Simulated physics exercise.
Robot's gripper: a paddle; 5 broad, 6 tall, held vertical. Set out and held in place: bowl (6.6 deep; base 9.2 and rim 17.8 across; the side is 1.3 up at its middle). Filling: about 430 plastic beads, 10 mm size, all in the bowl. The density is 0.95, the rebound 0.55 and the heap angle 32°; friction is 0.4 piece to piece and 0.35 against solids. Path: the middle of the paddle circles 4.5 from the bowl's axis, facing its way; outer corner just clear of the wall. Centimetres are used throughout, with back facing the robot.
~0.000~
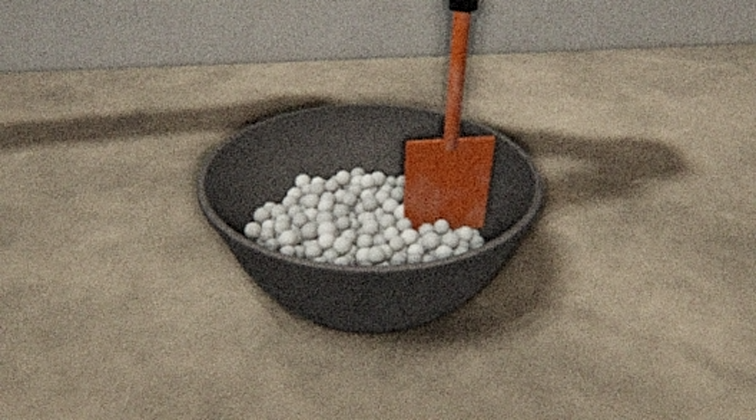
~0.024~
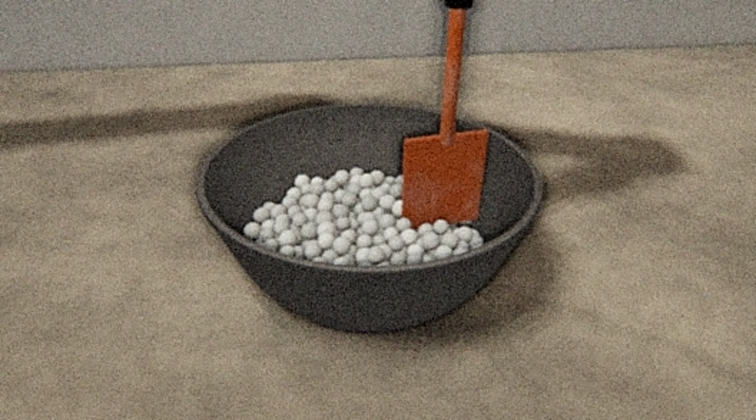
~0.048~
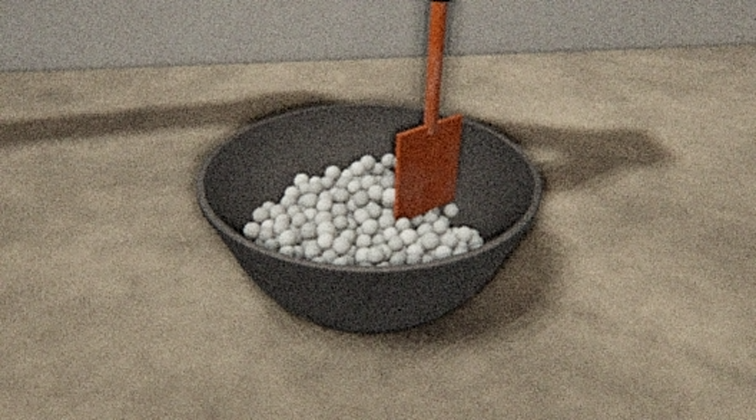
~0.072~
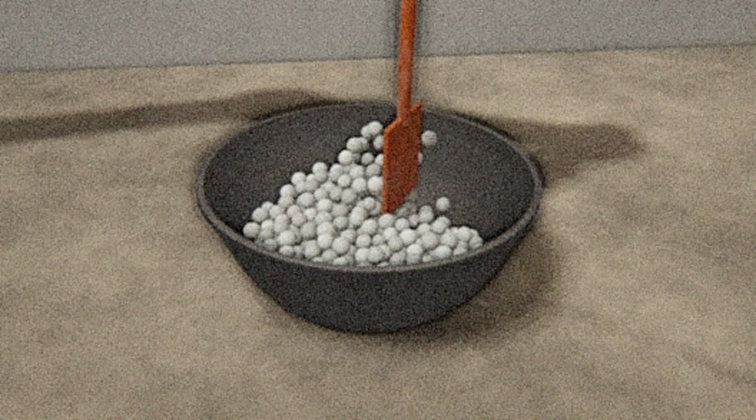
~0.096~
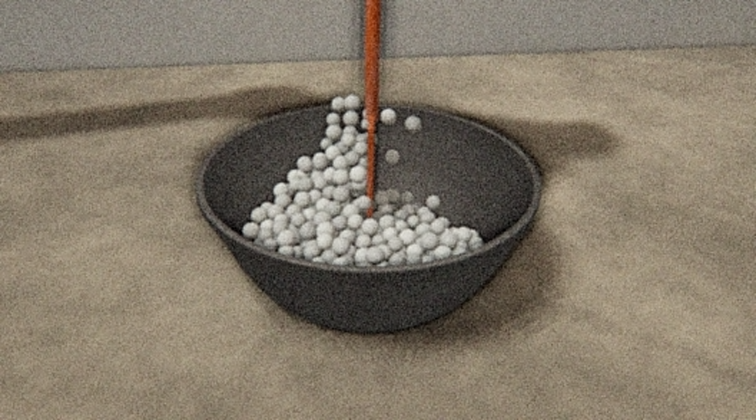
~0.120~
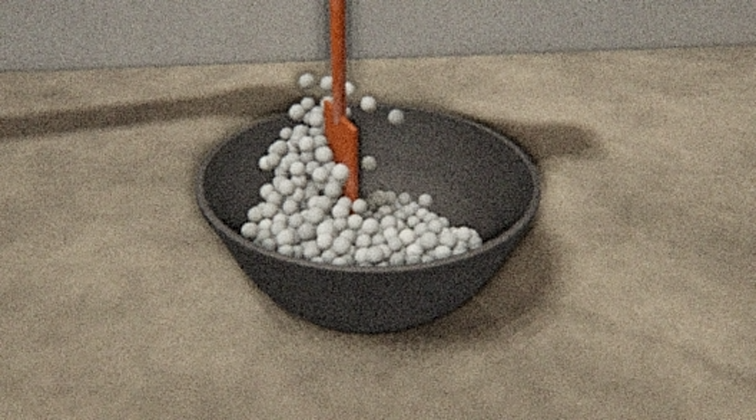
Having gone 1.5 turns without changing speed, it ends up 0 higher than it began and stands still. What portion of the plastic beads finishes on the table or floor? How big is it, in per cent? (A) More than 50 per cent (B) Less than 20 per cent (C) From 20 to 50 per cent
The answer is C.
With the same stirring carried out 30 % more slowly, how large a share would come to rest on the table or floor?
Roughly 20 per cent.
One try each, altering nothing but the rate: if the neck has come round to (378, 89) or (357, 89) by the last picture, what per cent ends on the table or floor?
About 25 per cent, then about 30 per cent.
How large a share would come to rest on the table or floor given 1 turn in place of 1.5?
It would be around 30 percent.
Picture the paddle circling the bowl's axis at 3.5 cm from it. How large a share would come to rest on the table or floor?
In that case roughly 35 per cent.
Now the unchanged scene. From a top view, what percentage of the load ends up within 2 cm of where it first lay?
Around 10 per cent.
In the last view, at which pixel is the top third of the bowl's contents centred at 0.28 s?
Around pixel (423, 247).
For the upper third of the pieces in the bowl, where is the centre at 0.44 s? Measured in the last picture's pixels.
Roughly pixel (364, 144).
After 0.28 s, 270° round, highest piece 11 above the table; 382 in the bowl, 6 on the table or floor, 46 in flight or on the tool.
After 0.44 s, 76° round, highest piece 10 above the table; 314 in the bowl, 68 on the table or floor, 52 in flight or on the tool.
After 0.72 s, 180° round, highest piece 6 above the table; 270 in the bowl, 163 on the table or floor, 1 in flight or on the tool.
After 1.42 s, 180° round, highest piece 5 above the table; 270 in the bowl, 164 on the table or floor.
In the end, 270 in the bowl, 164 on the table or floor. That is 38 % on the table or floor.
